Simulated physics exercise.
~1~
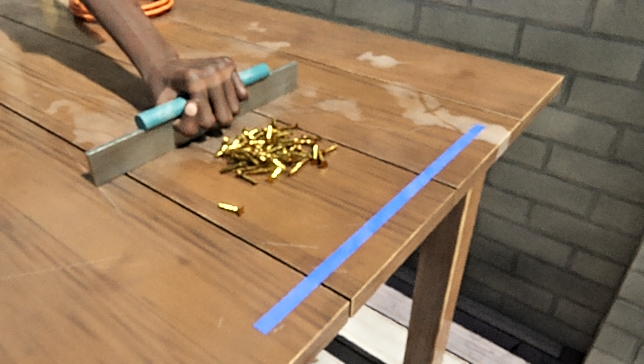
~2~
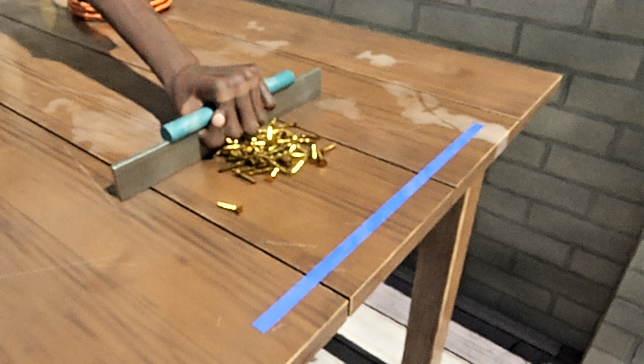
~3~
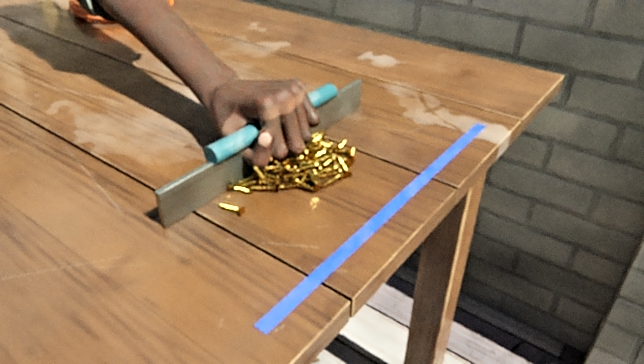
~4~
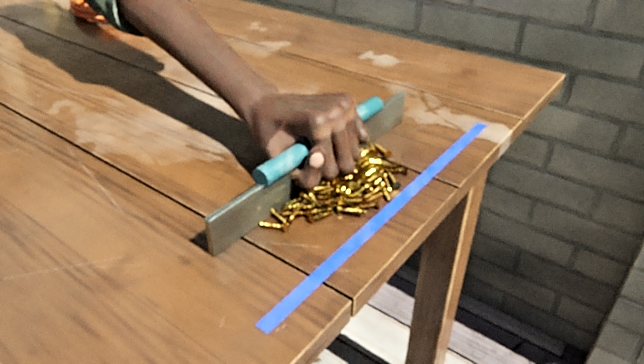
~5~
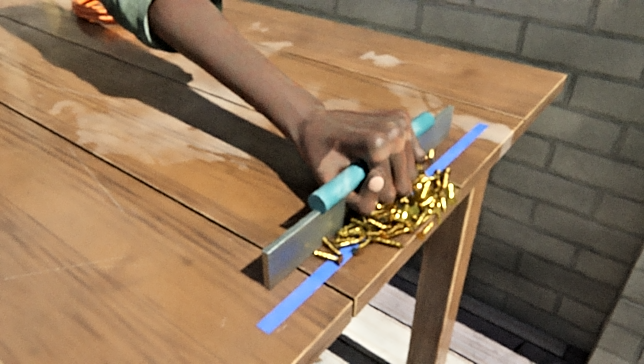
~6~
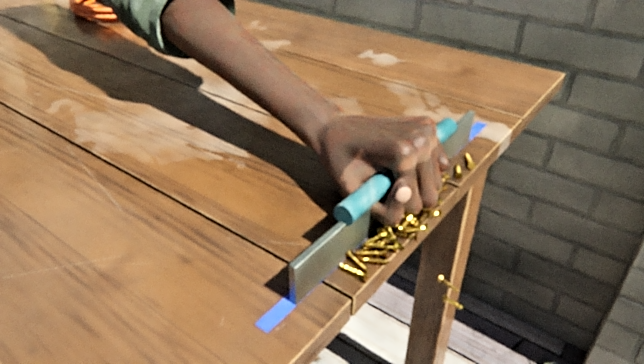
The clip shows a hand pushing a metal scraper with a teal handle across a wooden table, sweeping a pile of small brass-coloured pieces rightward to a strip of blue tape near the edge, where the pieces crowd past the tape and some drop off.
